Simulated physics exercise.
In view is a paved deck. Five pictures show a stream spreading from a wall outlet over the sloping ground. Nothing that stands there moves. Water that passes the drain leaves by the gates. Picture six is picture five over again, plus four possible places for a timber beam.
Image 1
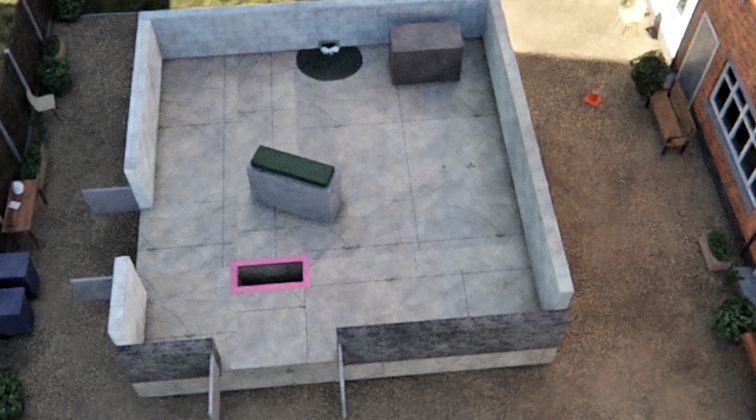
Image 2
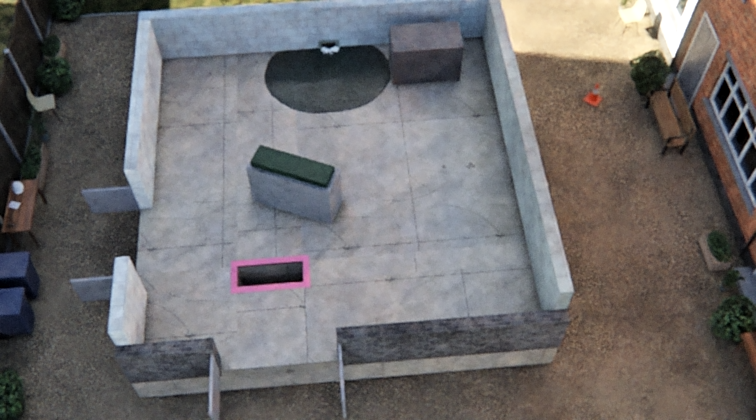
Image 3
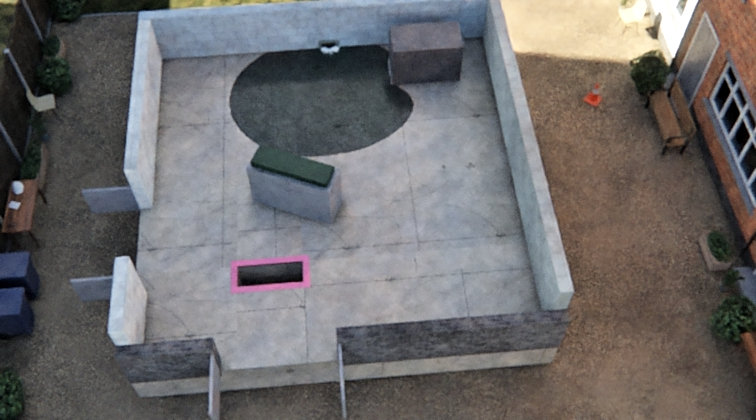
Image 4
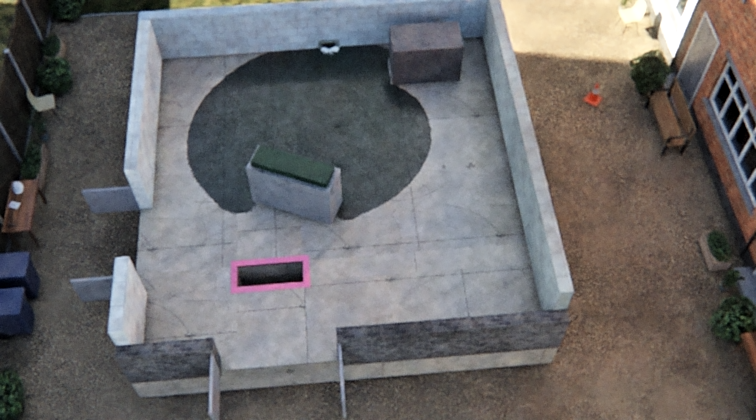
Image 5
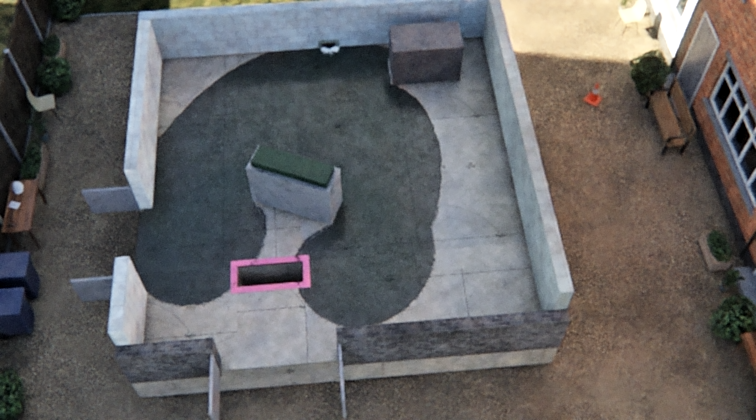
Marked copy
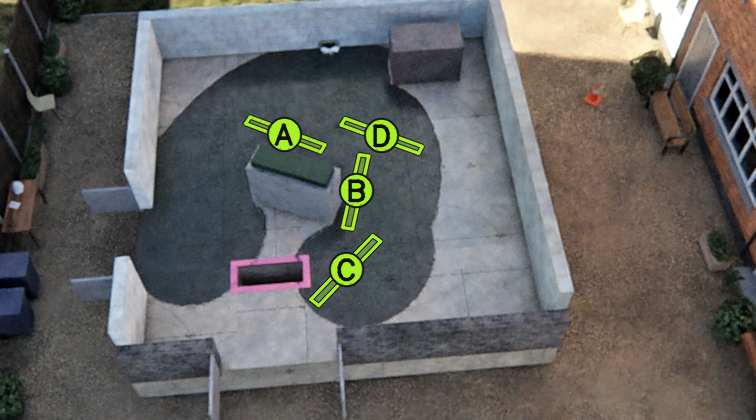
A pale walled deck, seen from high above at an angle, sits amid brown gravel beside a brick building on the right. A dark block stands near the back right corner, a green-topped grey block near the middle, and a pink-edged drain toward the front left. From a small outfall at the back wall, dark water spreads forward and wraps around the middle block, while the camera stays still.
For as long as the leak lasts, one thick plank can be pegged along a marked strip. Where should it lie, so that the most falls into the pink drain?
Place C.
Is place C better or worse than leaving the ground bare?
Place C is better.
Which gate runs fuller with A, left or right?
The right one.
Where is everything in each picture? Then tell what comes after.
Outfall at (329, 44); pink drain at (270, 274); open gate at (150, 249); open gate at (279, 353); 2 % of the ground under water, visible out to (346, 74); pink drain still dry, in the first frame.
In the second frame, 8 % of the ground under water, visible out to (346, 108); pink drain still dry.
In the third frame, 18 % of the ground under water, visible out to (327, 152); pink drain still dry.
In the fourth frame, 32 % of the ground under water, visible out to (234, 205); pink drain still dry.
In the fifth frame, 52 % of the ground under water, visible out to (189, 303); pink drain still dry.
In lime, A from (247, 120) to (322, 148); B from (347, 228) to (364, 155); C from (314, 302) to (376, 238); D from (343, 121) to (420, 149).
Choosing A, about 4 % of the stream goes into the pink drain, about 94 % out by the gates.
Choosing B, about 6 % of the stream goes into the pink drain, about 94 % out by the gates.
Choosing C, about 13 % of the stream goes into the pink drain, about 86 % out by the gates.
Choosing D, about 4 % of the stream goes into the pink drain, about 95 % out by the gates.
